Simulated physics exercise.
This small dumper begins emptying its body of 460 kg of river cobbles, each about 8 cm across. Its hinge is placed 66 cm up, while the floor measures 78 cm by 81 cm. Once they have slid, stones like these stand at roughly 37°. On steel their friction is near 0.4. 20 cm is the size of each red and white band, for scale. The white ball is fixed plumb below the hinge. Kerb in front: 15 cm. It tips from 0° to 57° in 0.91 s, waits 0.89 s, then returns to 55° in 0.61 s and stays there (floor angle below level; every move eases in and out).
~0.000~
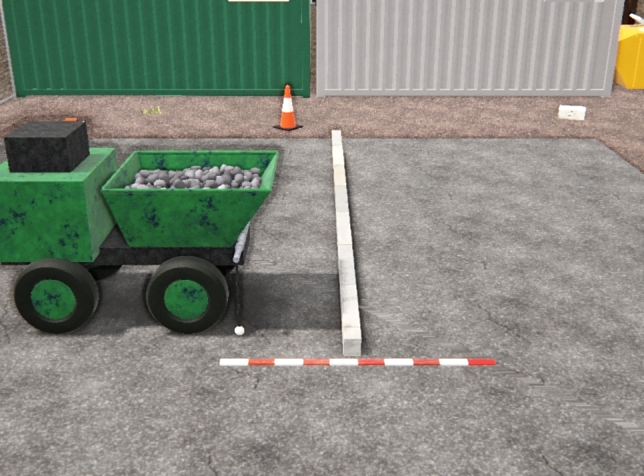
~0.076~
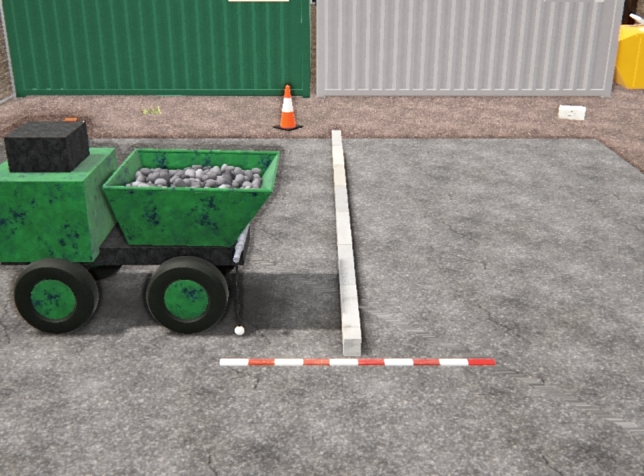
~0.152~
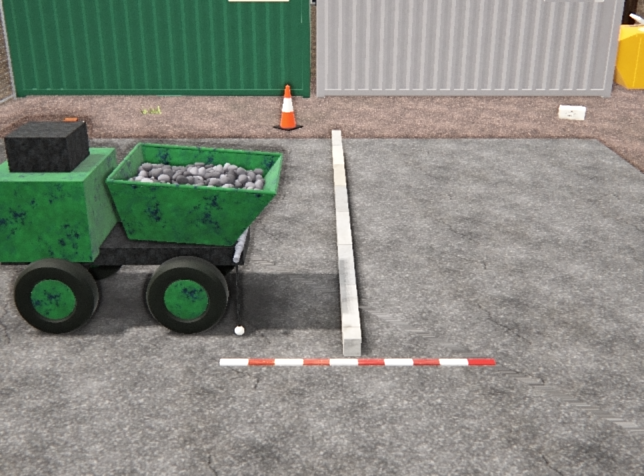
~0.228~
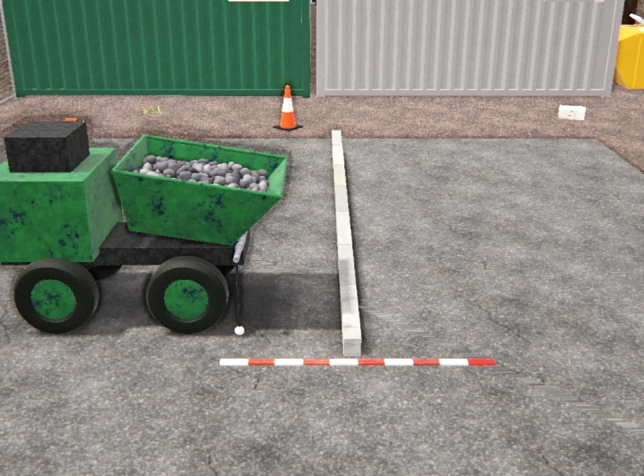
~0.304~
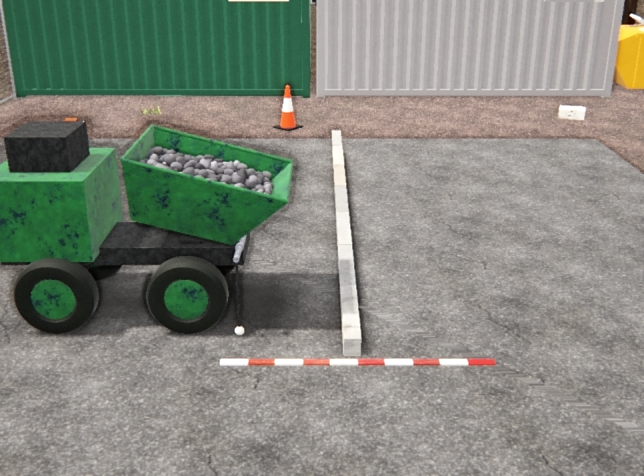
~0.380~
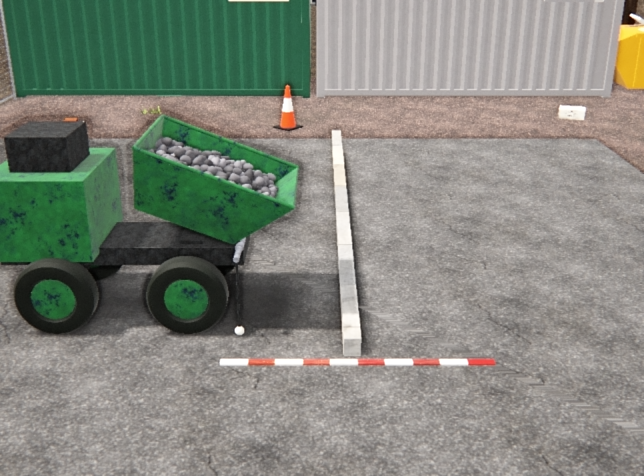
On a paved yard in front of two containers, a small green dumper loaded with grey stones stood still while its body slowly tilted up at the back, leaning toward the right.
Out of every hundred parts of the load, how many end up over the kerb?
Close to 25 in a hundred.
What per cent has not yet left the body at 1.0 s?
I'd say it's holding near 100 per cent.
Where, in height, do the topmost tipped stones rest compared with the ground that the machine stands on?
It rests some 24 cm higher than the ground the machine stands on.
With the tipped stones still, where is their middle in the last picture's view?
Roughly (364, 301), I'd say.
After 0.7 s the floor is at 48°; 100 % in the body; the foremost stones are at (289, 213).
After 1.0 s the floor is at 57°; 98 % in the body, 2 % on this side of the kerb; the foremost stones are at (330, 224).
After 2.9 s the floor is at 55°; 60 % in the body, 17 % on this side of the kerb, 24 % over the kerb; the foremost stones are at (514, 295).
After 5.4 s the floor is at 55°; 58 % in the body, 18 % on this side of the kerb, 24 % over the kerb; the foremost stones are at (514, 295).
